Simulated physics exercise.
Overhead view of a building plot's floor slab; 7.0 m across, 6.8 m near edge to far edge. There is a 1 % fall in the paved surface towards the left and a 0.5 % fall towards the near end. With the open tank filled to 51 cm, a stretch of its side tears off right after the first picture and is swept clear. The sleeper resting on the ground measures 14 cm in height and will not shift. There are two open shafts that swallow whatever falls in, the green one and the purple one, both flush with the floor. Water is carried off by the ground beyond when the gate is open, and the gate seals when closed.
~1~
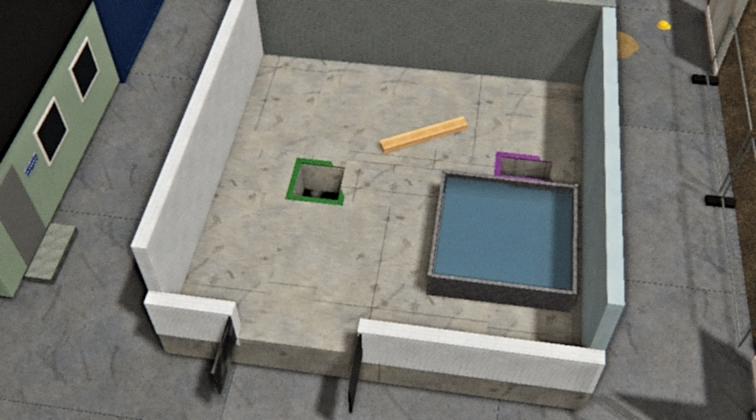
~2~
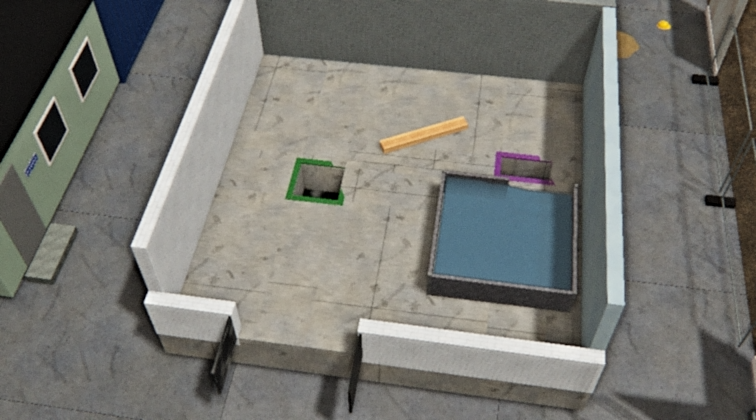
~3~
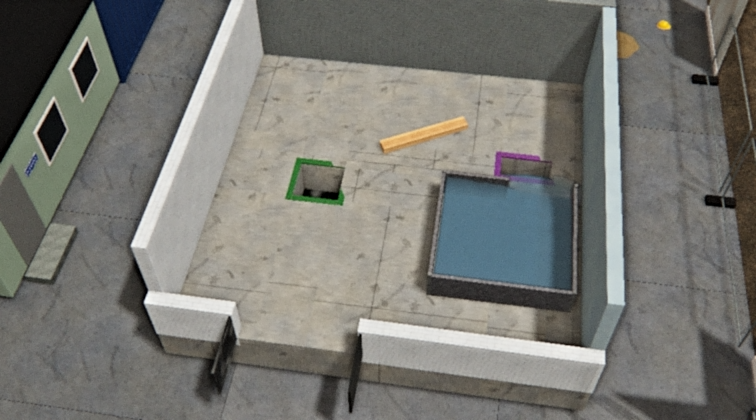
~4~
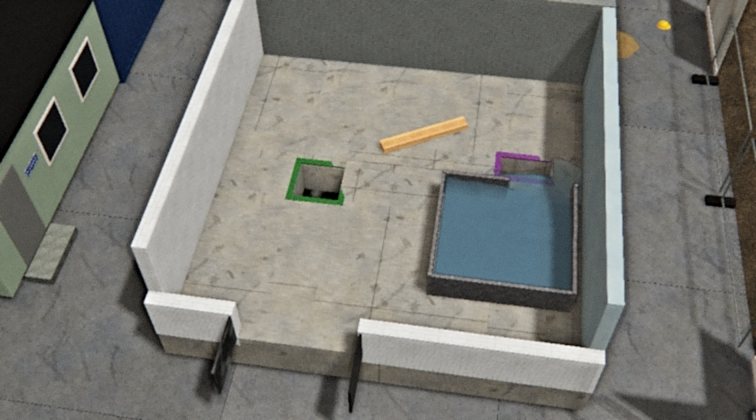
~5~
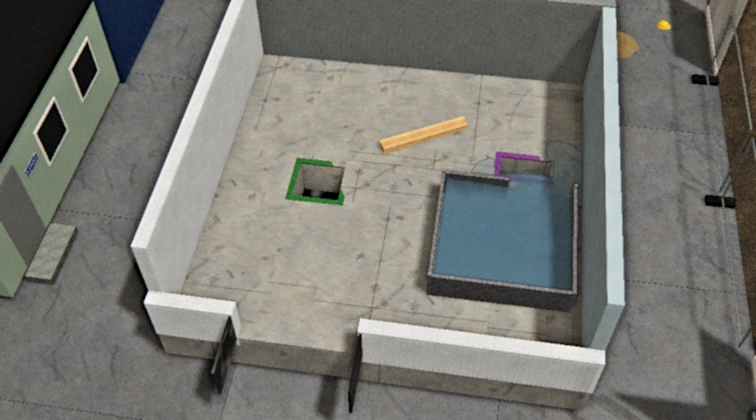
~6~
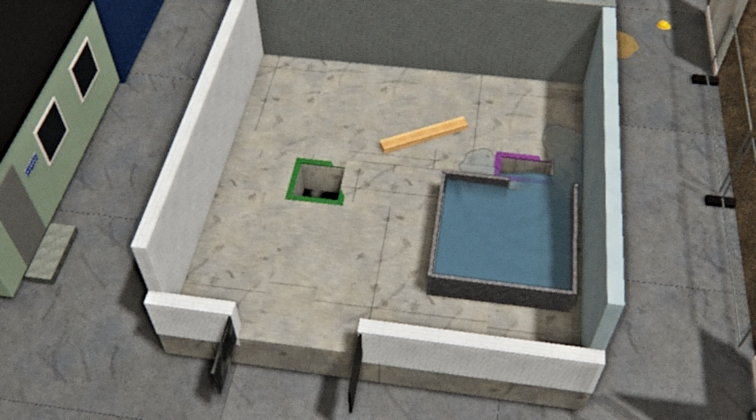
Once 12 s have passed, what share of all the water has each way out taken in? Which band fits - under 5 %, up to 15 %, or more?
The gate opening takes in under 5 %. The green pit takes in not even 5 %. The purple pit takes in over 15 %.
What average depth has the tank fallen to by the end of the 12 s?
Average depth: About 10 cm.
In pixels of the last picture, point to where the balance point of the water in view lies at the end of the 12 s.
Near (411, 188).
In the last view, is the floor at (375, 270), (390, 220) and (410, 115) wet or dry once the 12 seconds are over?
Going through the three points: Not yet touched, then not yet touched, then awash.
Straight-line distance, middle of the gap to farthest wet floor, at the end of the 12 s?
7.0 m.
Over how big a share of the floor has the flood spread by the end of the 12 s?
About 60 per cent.
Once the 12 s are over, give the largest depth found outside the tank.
I'd say near 7 centimetres.
A moment later water covers 5 % of the floor and is deepest (30 cm) near (553, 198); gone so far, the gate opening 0 %, the green pit 0 %, the purple pit 11 %.
Soon after water covers 10 % of the floor and is deepest (27 cm) near (544, 197); gone so far, the gate opening 0 %, the green pit 0 %, the purple pit 18 %.
Next water covers 20 % of the floor and is deepest (19 cm) near (557, 88); gone so far, the gate opening 0 %, the green pit 0 %, the purple pit 27 %.
Later on water covers 45 % of the floor and is deepest (11 cm) near (534, 196); gone so far, the gate opening 0 %, the green pit 0 %, the purple pit 41 %.
At the end water covers 60 % of the floor and is deepest (7 cm) near (173, 317); gone so far, the gate opening 0 %, the green pit 1 %, the purple pit 50 %.
